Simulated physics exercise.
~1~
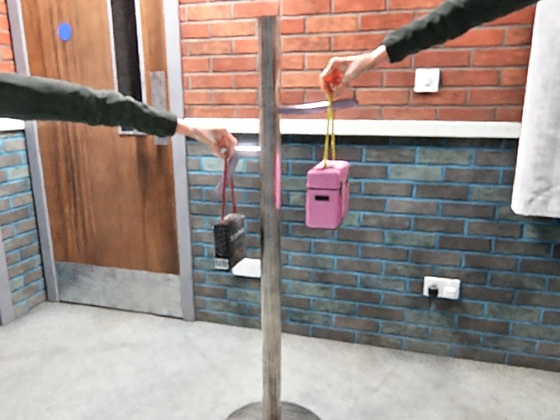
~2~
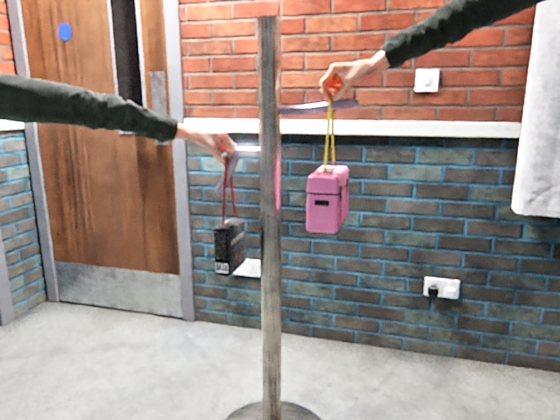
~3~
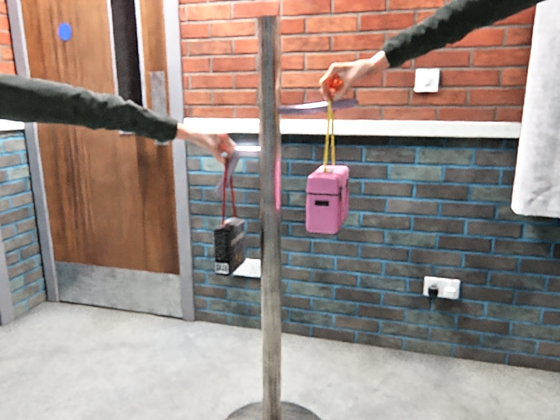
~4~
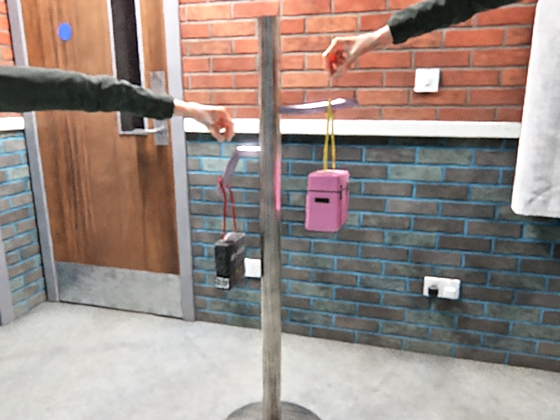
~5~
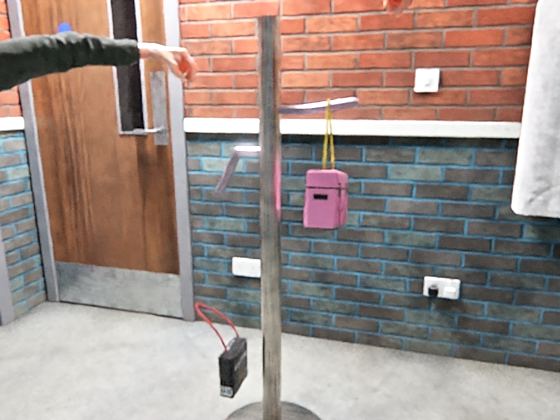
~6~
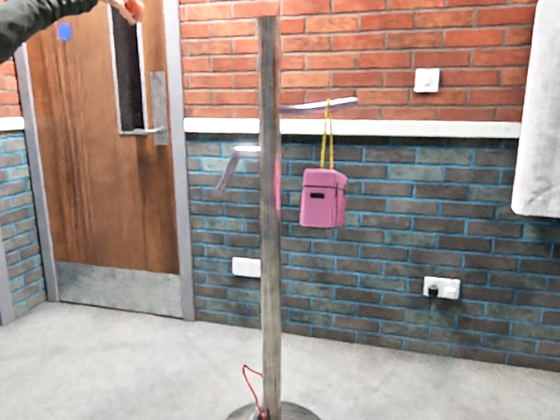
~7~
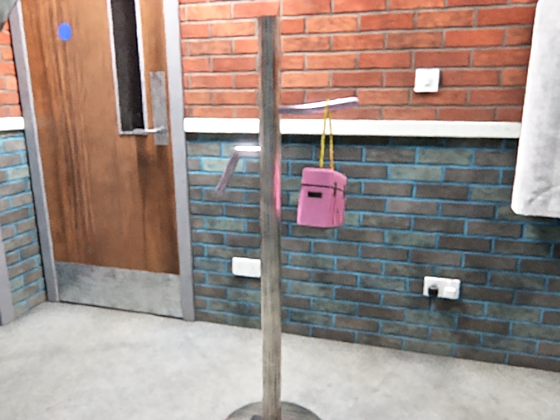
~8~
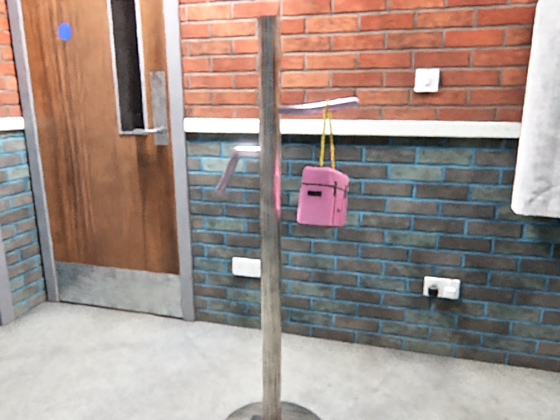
Brick-walled room with a wooden door, two hands releasing small bags at a stand, black one dropping to floor, pink one hanging.
